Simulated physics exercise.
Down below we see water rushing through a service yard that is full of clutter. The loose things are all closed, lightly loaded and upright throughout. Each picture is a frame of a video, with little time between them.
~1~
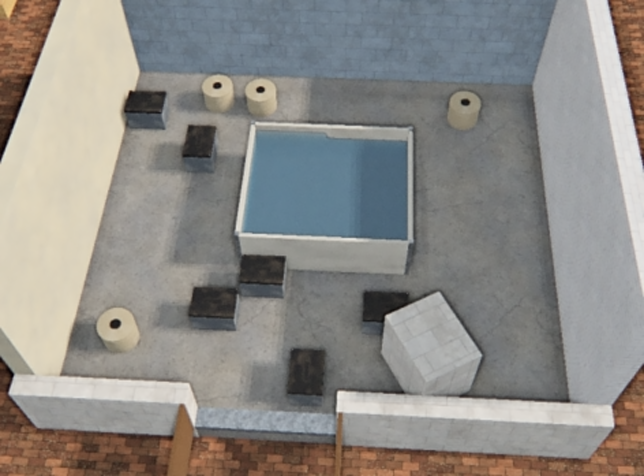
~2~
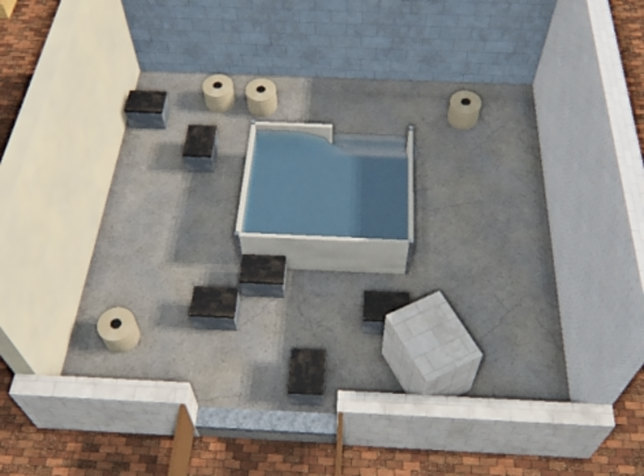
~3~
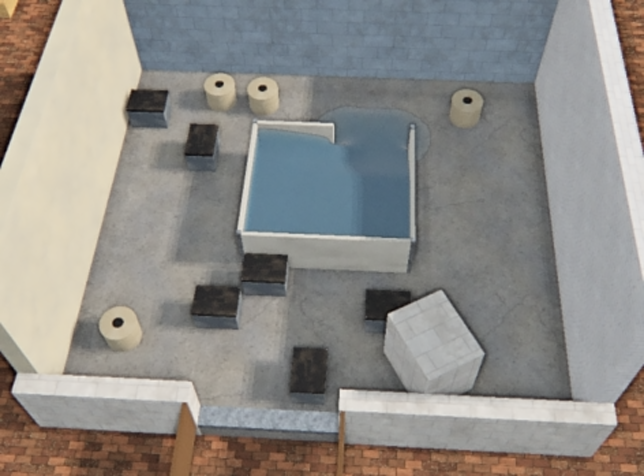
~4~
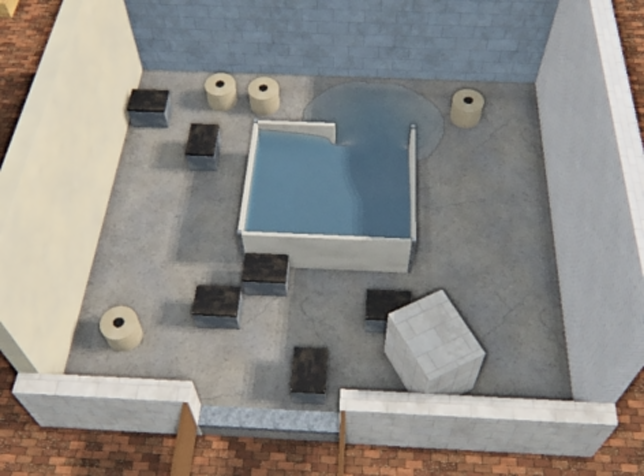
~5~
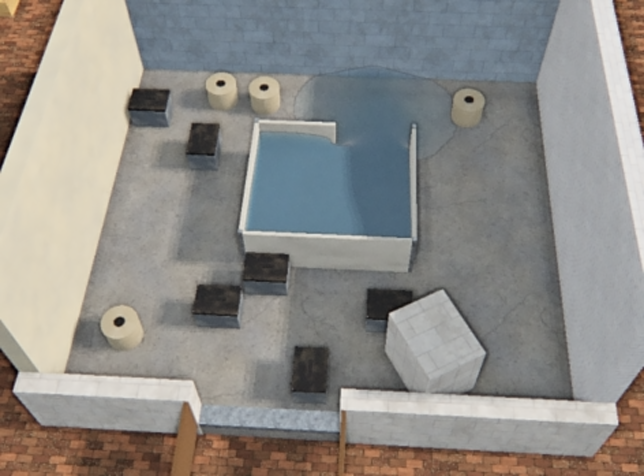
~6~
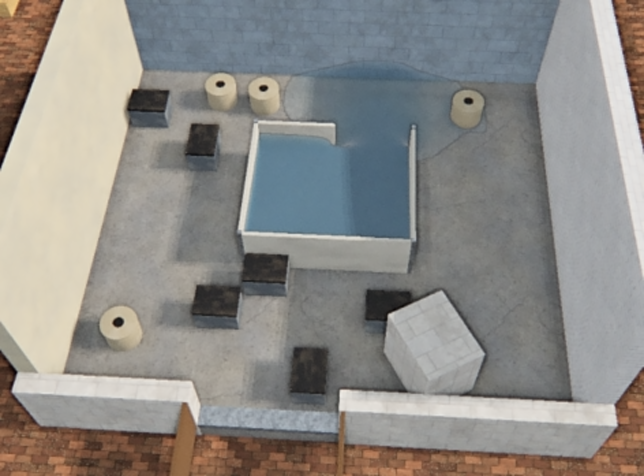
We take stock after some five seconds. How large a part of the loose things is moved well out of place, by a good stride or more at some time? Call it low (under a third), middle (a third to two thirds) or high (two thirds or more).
Middle.
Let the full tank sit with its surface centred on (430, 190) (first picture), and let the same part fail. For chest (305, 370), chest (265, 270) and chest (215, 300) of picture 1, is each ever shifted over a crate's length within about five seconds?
The three, one by one: Short of that, short of that and short of that.
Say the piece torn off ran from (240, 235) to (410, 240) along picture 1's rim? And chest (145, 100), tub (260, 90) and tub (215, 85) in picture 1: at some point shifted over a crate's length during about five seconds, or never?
One after the other: Never so far, no, never so far.
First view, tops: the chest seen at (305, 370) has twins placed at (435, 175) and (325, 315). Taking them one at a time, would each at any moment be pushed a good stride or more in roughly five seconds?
Fell short, fell short.
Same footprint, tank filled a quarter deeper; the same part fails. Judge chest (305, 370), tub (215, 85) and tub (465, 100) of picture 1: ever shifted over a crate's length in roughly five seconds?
Taking them as listed, the first came up short, the second did it and the third did it.
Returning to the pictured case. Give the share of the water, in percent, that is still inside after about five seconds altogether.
Close to 100 percent of it stays.
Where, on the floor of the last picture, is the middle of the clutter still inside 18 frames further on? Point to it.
It lands somewhere near (248, 253).
A moment on, 0 of 10 are well off their spots; 0 afloat.
Next, 2 of 10 are well off their spots; 1 afloat.
Later, 4 of 10 are well off their spots; 0 afloat.
In the end, 5 of 10 are well off their spots, and 5 have been at some point; 1 afloat.
